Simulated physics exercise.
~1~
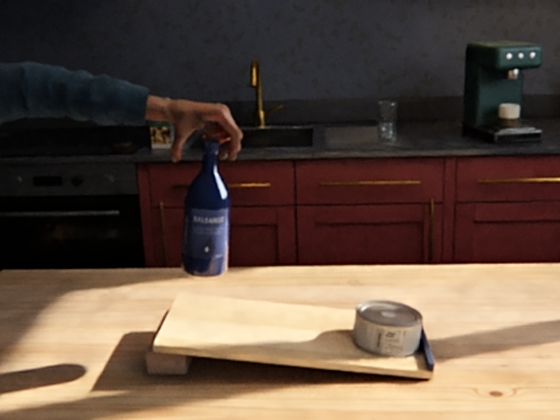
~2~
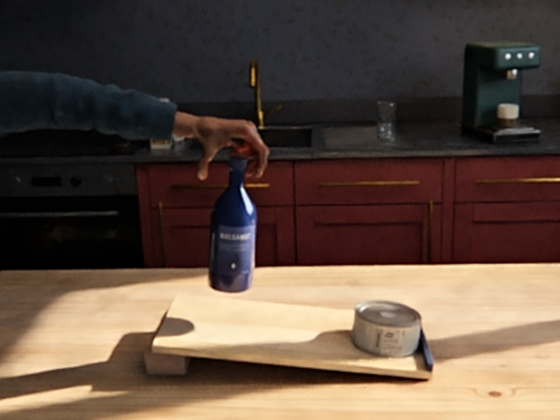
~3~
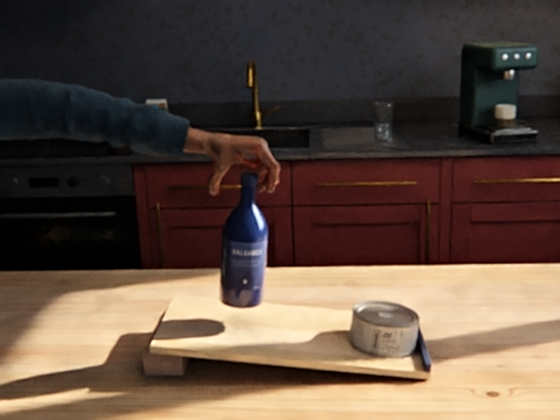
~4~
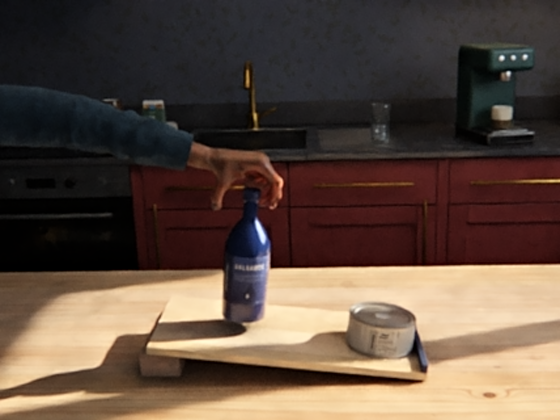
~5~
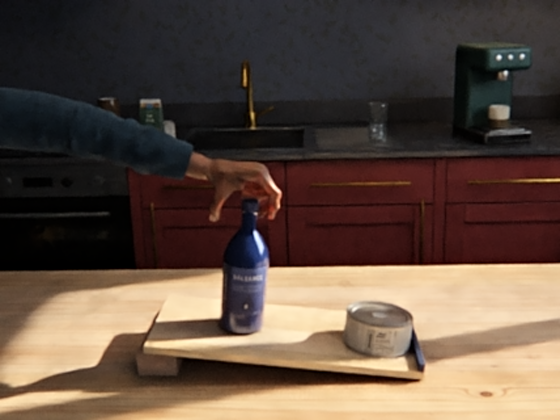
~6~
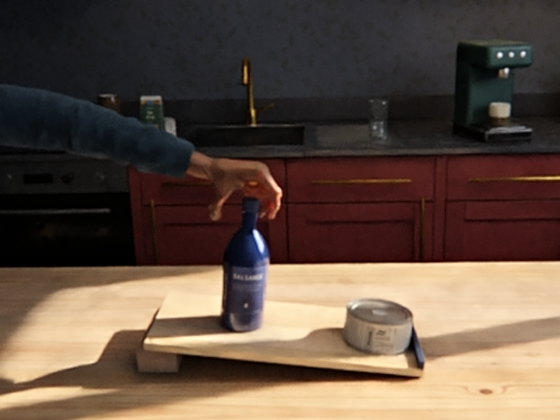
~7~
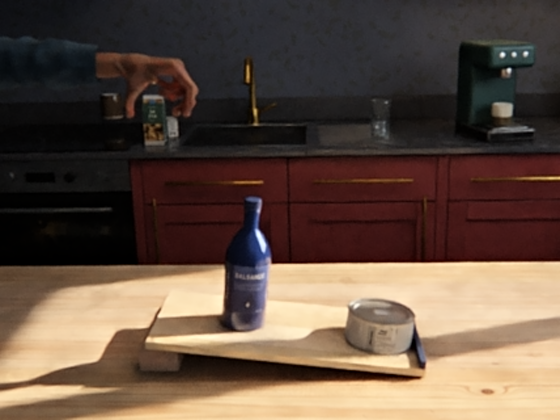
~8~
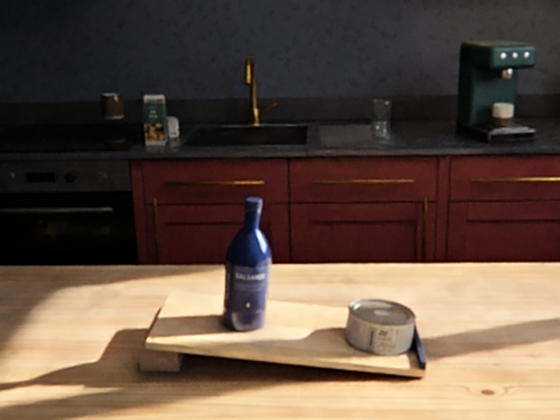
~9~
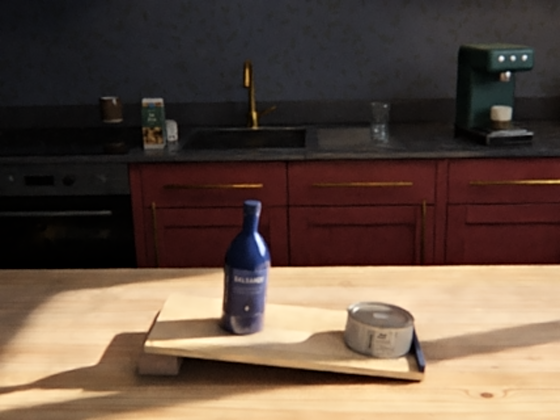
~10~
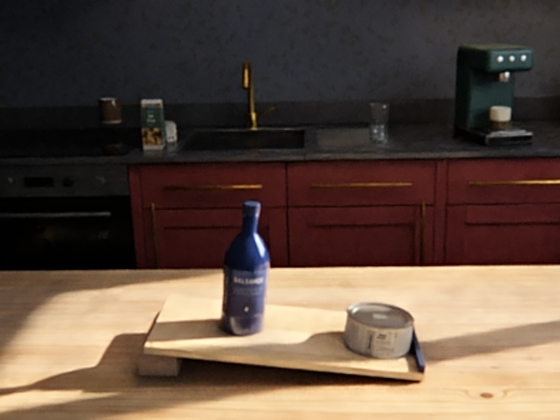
Blue bottle being lowered by a hand onto a sloping wooden board beside a round tin, then standing upright after release.
